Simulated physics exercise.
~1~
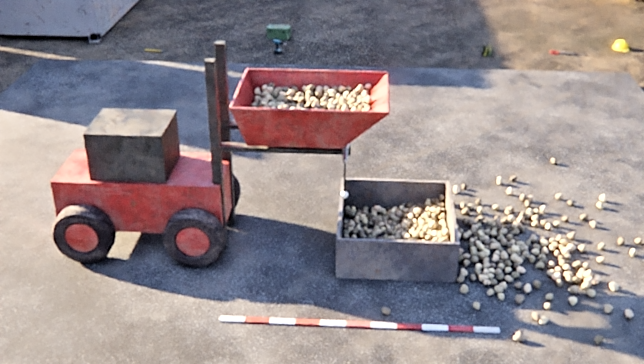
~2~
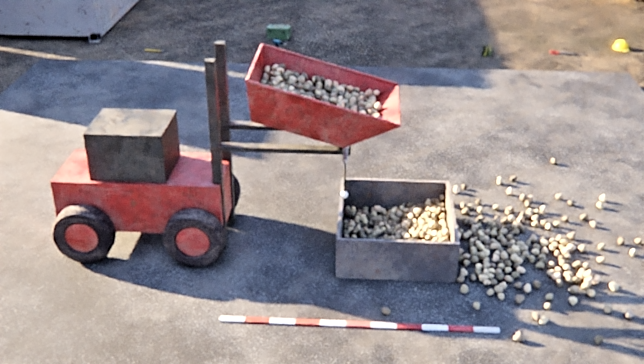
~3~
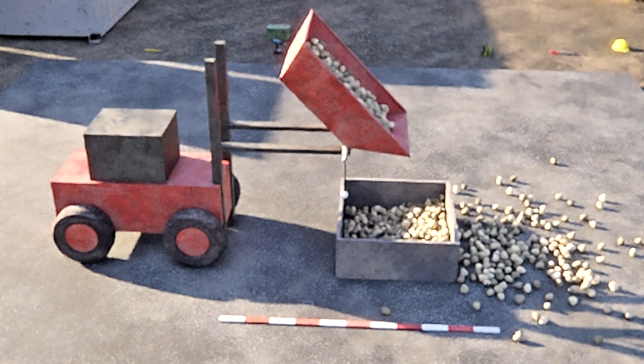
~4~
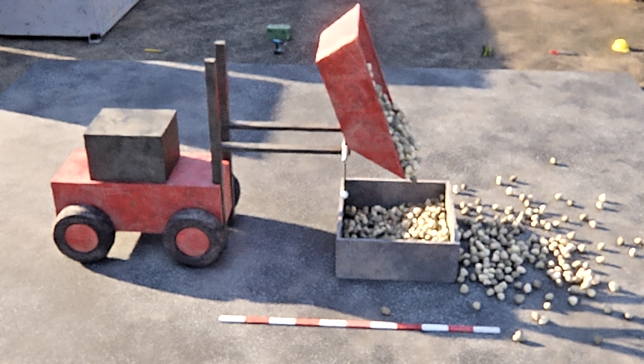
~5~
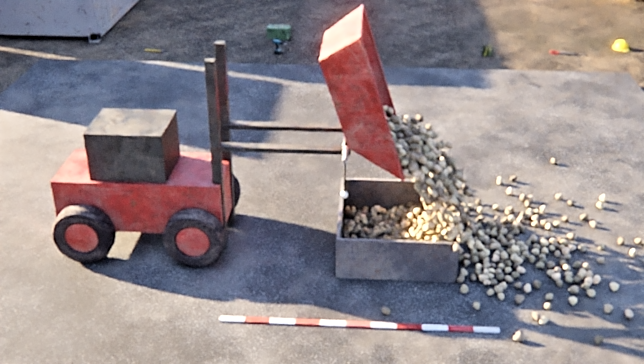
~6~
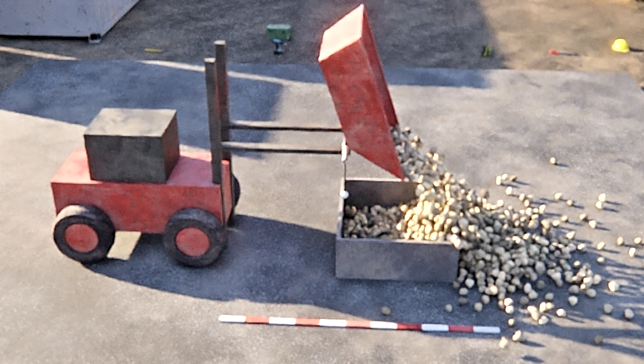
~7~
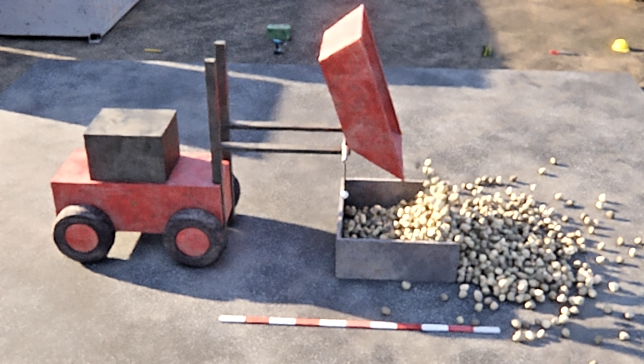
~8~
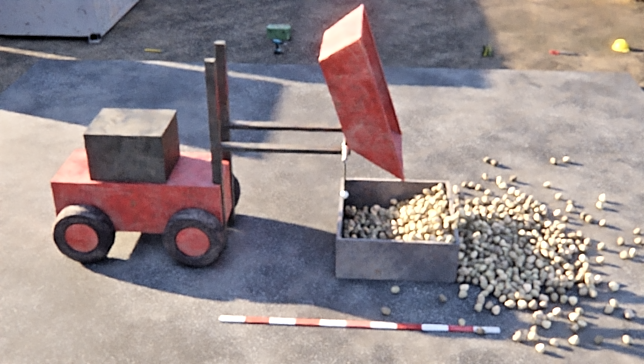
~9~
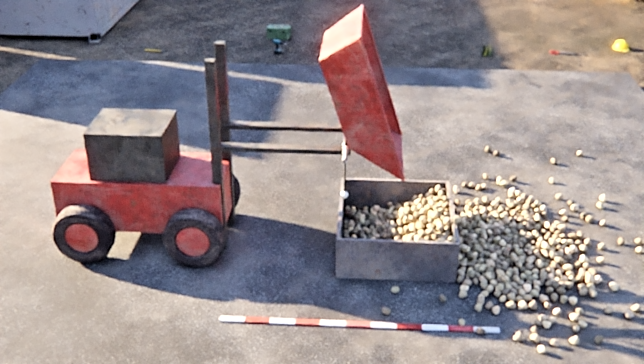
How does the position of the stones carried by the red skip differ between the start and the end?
At the start they sit up in the raised skip, while at the end they lie lower and farther to the right, partly in the grey bin and partly in the heap on the ground beside it.
